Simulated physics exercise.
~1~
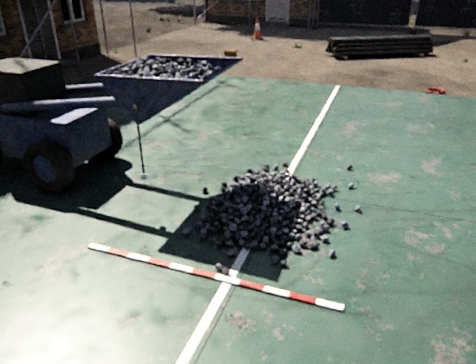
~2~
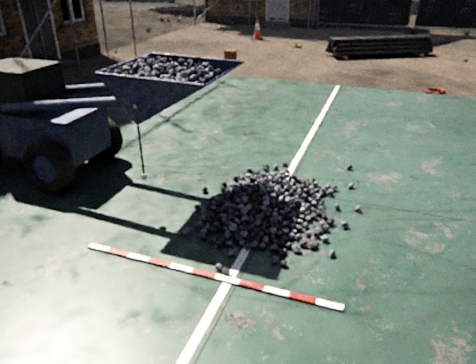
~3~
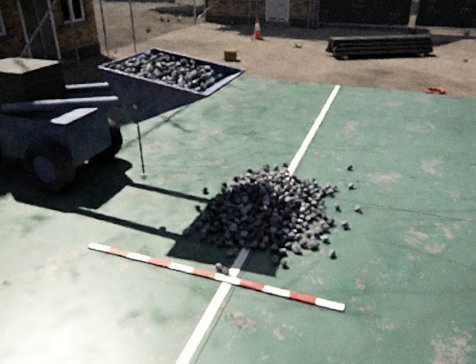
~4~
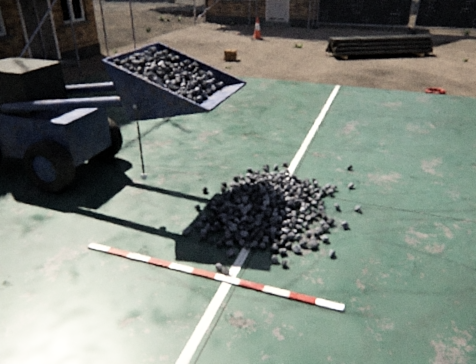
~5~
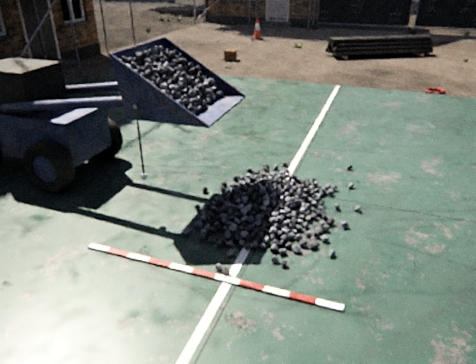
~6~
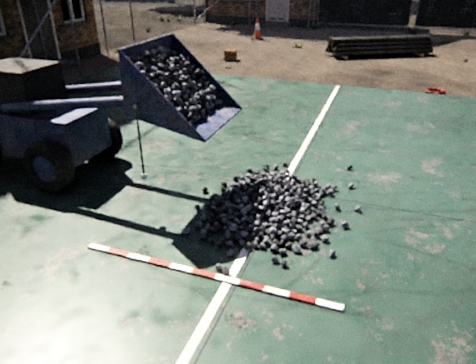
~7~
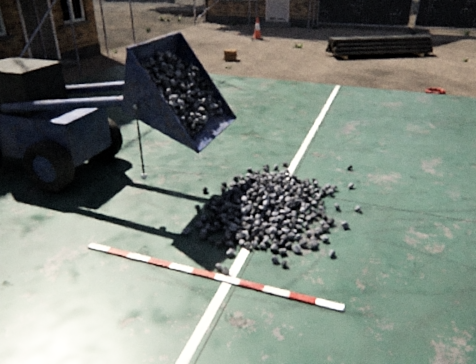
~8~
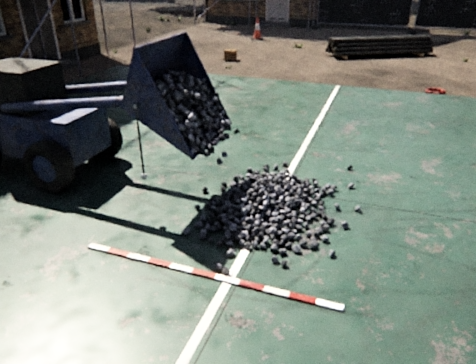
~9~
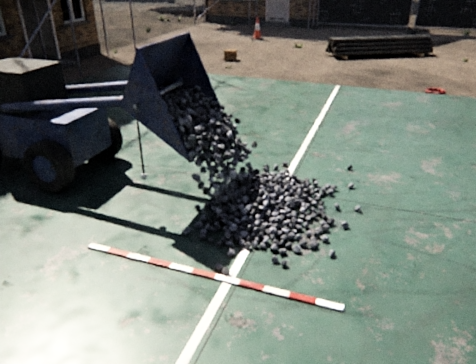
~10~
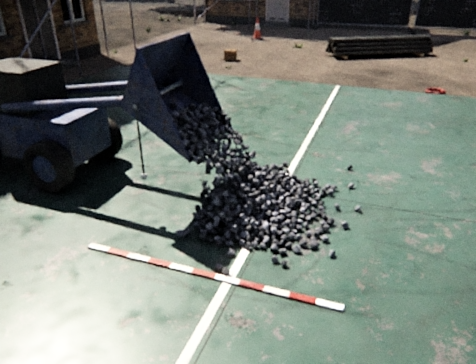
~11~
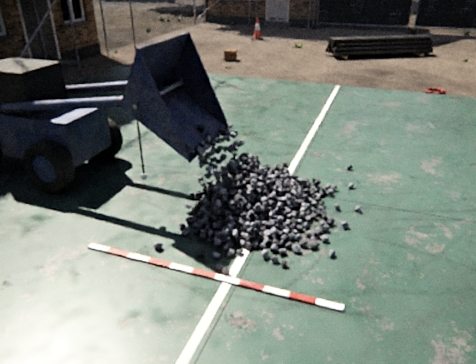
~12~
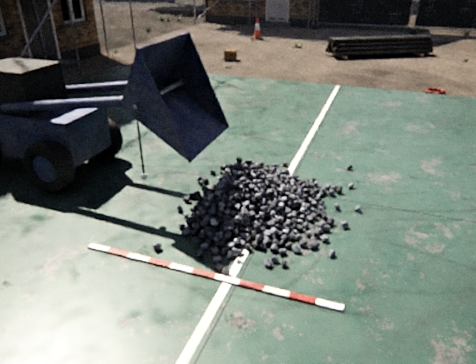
In the video, a compact loader at left tilts its raised bucket of dark stones forward beside an existing pile on green ground, and the stones slide out onto it, leaving the bucket tipped and empty above a larger heap spreading across the white line.
